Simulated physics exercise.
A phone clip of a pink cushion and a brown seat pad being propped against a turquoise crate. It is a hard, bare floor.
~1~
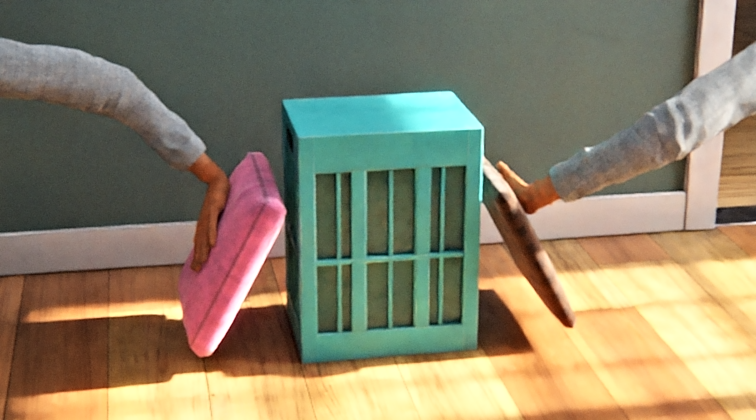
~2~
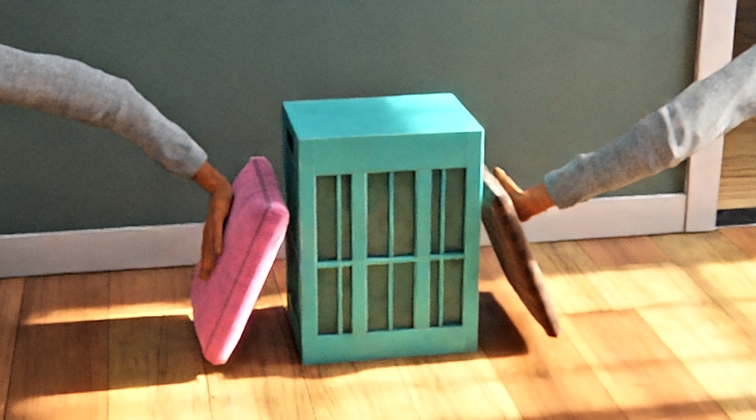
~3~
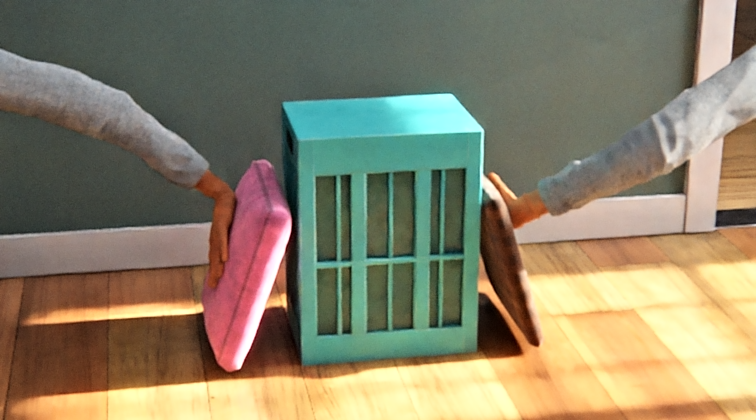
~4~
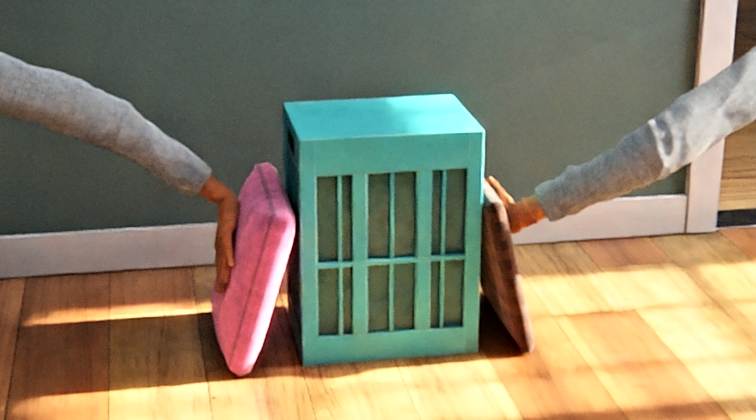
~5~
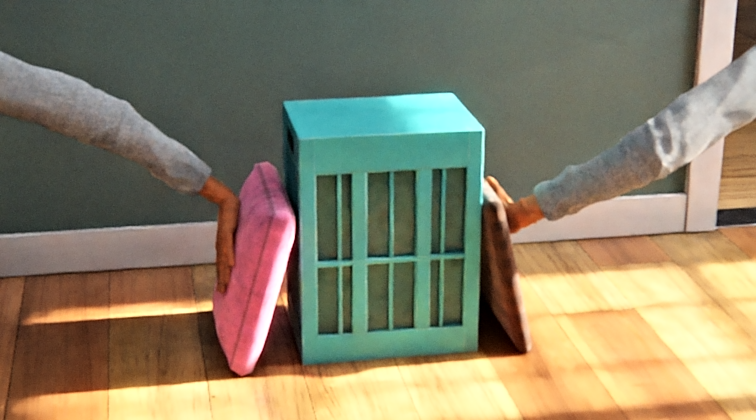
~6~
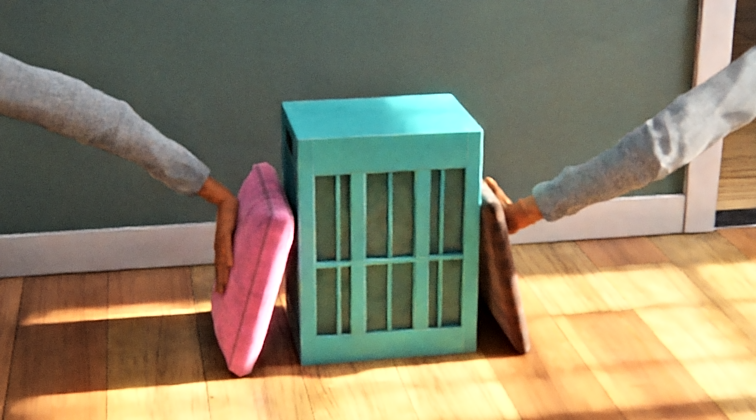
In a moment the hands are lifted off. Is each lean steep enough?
Outcome: The pink cushion remains propped up; the brown seat pad keeps leaning.
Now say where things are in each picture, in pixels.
The first frame shows cushion foot (201, 351), head (277, 208); seat pad foot (570, 324), head (503, 196).
The second frame shows cushion foot (216, 359); seat pad foot (554, 334).
The third frame shows cushion foot (229, 366); seat pad foot (537, 343).
The fourth frame shows cushion foot (240, 370); seat pad foot (527, 348).
The fifth frame shows cushion foot (242, 370); seat pad foot (524, 348).
The sixth frame shows cushion foot (241, 371), head (283, 219), almost upright; seat pad foot (523, 349), head (493, 207), almost upright.
Then, 0.14 s later than the last view, cushion against the side near (253, 265); seat pad against the side near (488, 251).
Finally, cushion against the side near (253, 266); seat pad against the side near (488, 251). The pink cushion keeps leaning and the brown seat pad holds its lean.
